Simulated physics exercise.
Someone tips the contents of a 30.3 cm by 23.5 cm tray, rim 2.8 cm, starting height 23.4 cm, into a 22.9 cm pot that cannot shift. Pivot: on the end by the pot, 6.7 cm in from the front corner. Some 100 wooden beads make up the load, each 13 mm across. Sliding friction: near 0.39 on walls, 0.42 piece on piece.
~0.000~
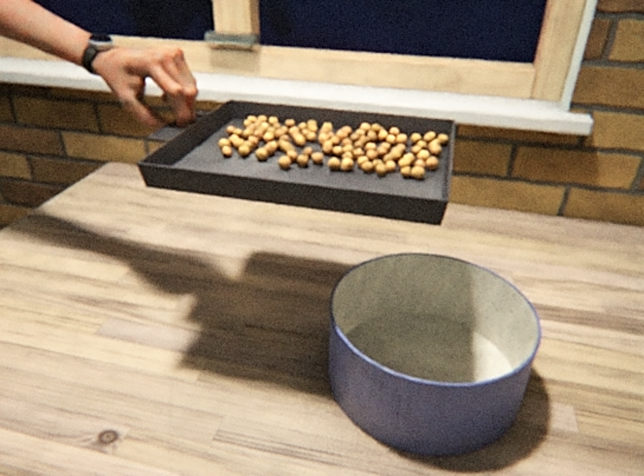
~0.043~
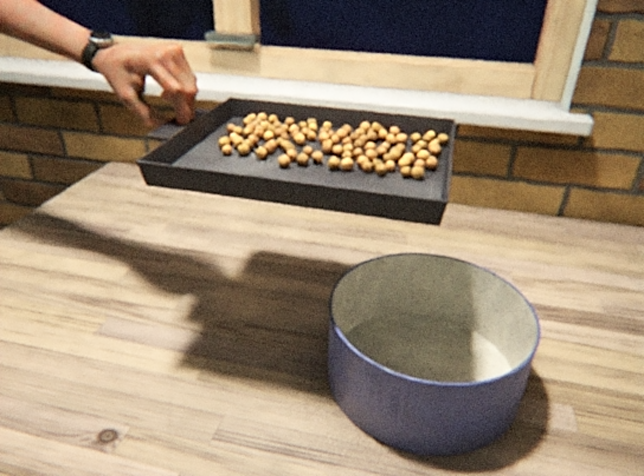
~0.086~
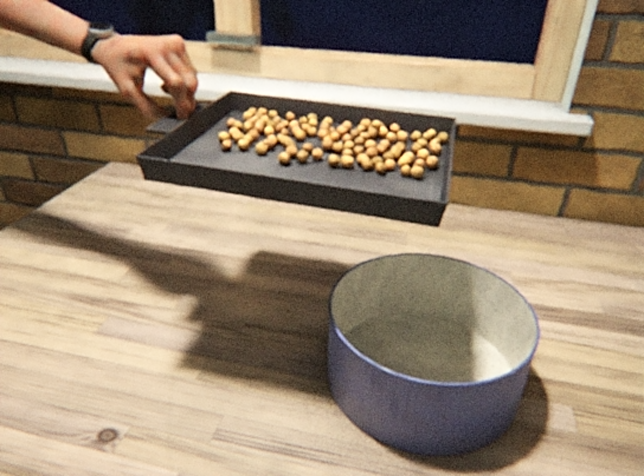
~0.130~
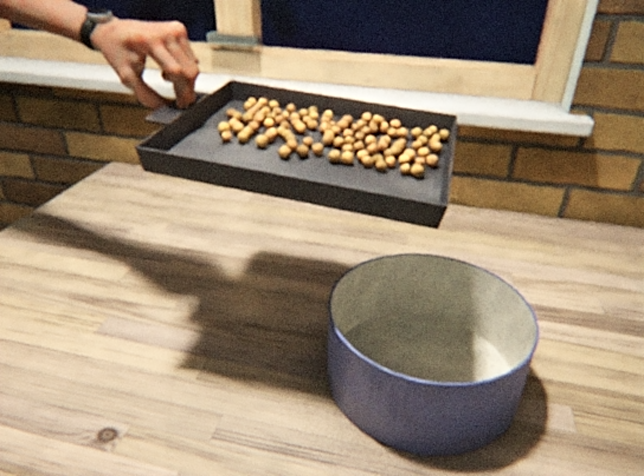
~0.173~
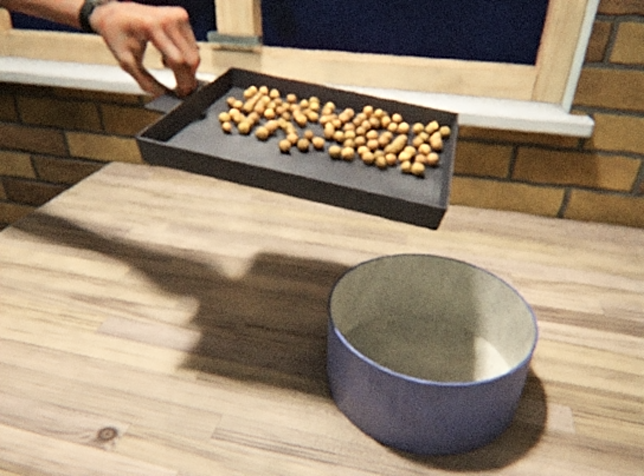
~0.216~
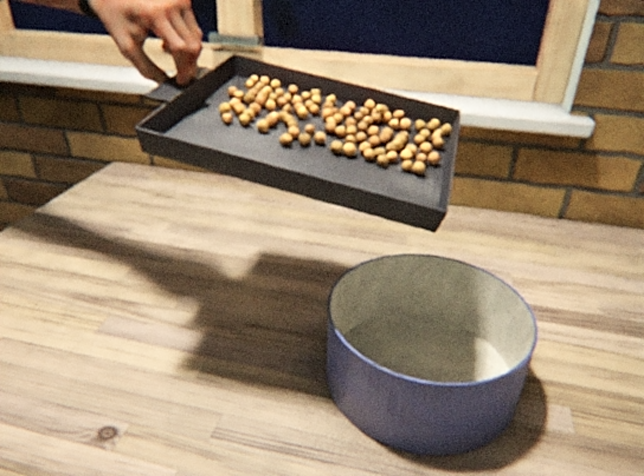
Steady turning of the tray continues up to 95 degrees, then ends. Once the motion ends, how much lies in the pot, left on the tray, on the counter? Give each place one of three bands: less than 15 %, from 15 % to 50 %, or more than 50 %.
Pot - more than 50 %; tray - less than 15 %; counter - less than 15 %.
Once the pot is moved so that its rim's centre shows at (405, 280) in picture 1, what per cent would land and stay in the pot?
Share in pot at that spot: Some 40 in a hundred.
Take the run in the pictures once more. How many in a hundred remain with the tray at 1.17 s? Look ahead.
Some 95 per cent of the load.
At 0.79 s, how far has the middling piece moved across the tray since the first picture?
By then it sits near 13 cm from where it began.
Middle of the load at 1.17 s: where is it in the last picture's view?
Approximately (437, 165) in the last view.
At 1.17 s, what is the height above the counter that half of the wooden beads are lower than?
Some 28 cm above the counter.
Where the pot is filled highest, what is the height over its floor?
Around 2.5 cm above the floor.
Then, at 0.79 s, tilt 50 degrees; the tray holds 100 %, the pot 0 %.
After 1.17 s, tilt 77 degrees; the tray holds 95 %, the pot 5 %.
After 1.64 s, tilt 95 degrees; the tray holds 35 %, the pot 20 %.
At rest (3.1 s), pot 100 %, tray 0 %, counter 0 %.
